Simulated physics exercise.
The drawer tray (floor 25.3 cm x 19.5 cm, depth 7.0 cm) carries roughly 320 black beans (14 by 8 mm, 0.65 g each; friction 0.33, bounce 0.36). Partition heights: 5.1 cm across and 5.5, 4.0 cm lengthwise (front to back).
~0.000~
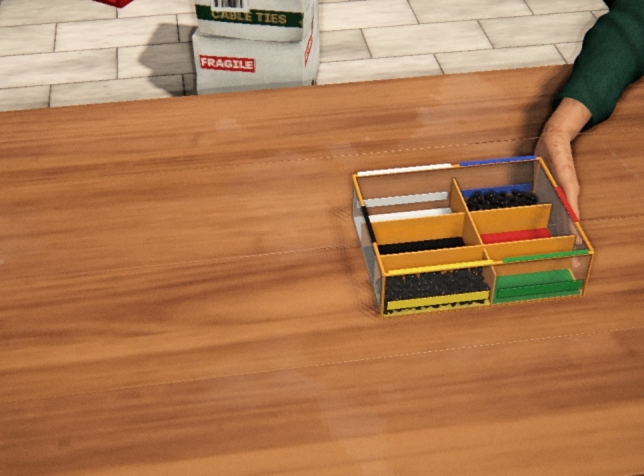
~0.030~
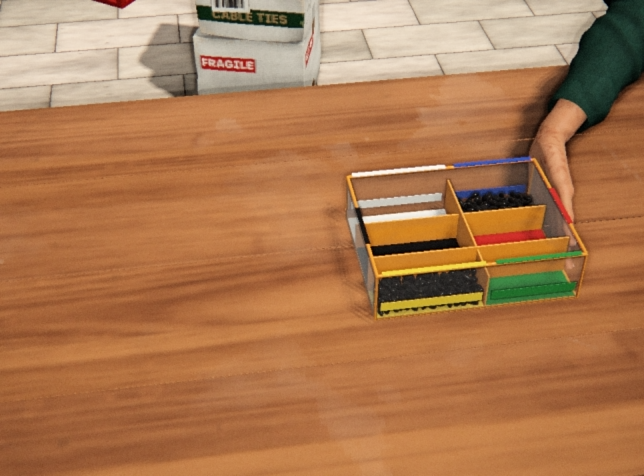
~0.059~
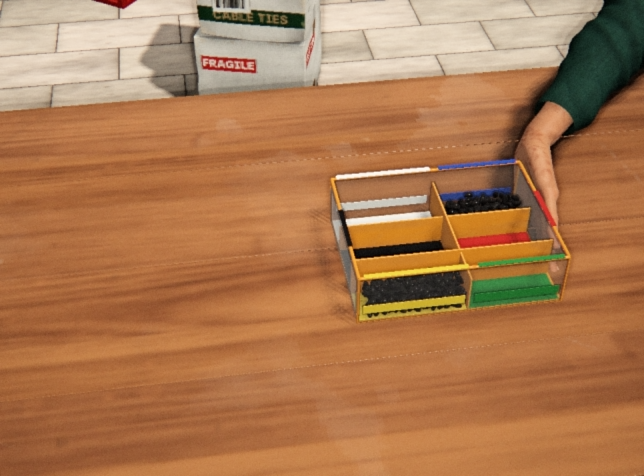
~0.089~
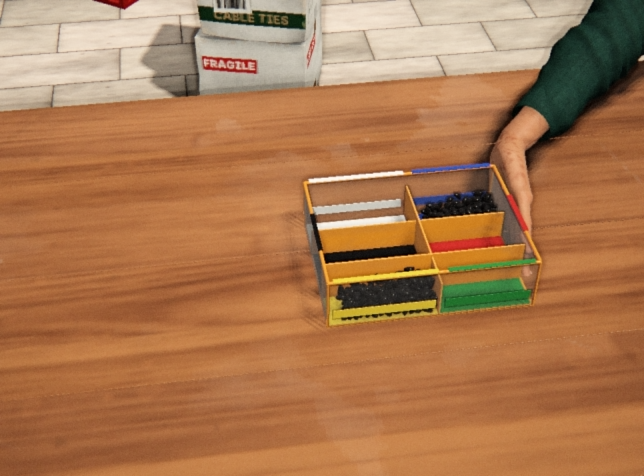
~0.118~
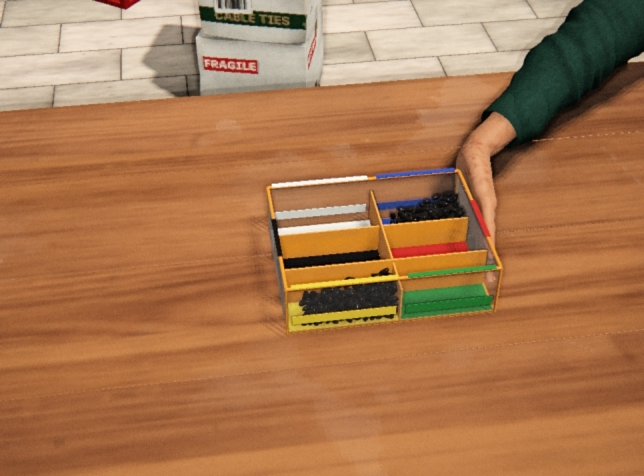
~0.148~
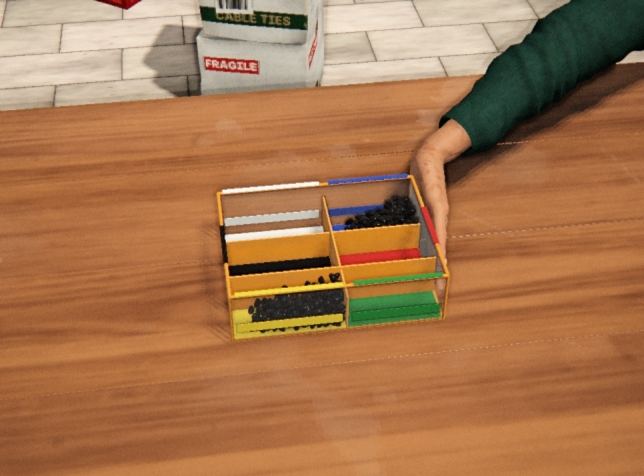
The footage shows a hand in a green sleeve pushing a divided tray of black beans leftward across a wooden table, slowly at first and then faster, while stacked boxes stand on the tiled floor behind.
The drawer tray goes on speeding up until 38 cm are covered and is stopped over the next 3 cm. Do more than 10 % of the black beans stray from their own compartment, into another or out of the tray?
Strayed: Yes.
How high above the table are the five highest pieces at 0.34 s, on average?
About 21 cm.
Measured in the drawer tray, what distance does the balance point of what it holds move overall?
Roughly 2.0 cm.
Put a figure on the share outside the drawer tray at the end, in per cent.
About 15 per cent.
After 0.22 s, tilt 0 degrees; blue 45 %, yellow 55 %; 0 % away from where they began.
After 0.28 s, tilt 0 degrees; blue 40 %, white 5 %, yellow 55 %; 5 % away from where they began.
Then, at 0.34 s, tilt 0 degrees; blue 35 %, white 5 %, yellow 45 %, in the air 15 %; 20 % away from where they began.
After 0.39 s, tilt 0 degrees; blue 30 %, white 5 %, black 5 %, yellow 45 %, in the air 15 %; 25 % away from where they began.
In the end, at 1.8 s, outside 15 %, blue 30 %, white 5 %, black 5 %, yellow 45 %; 25 % away from where they began.
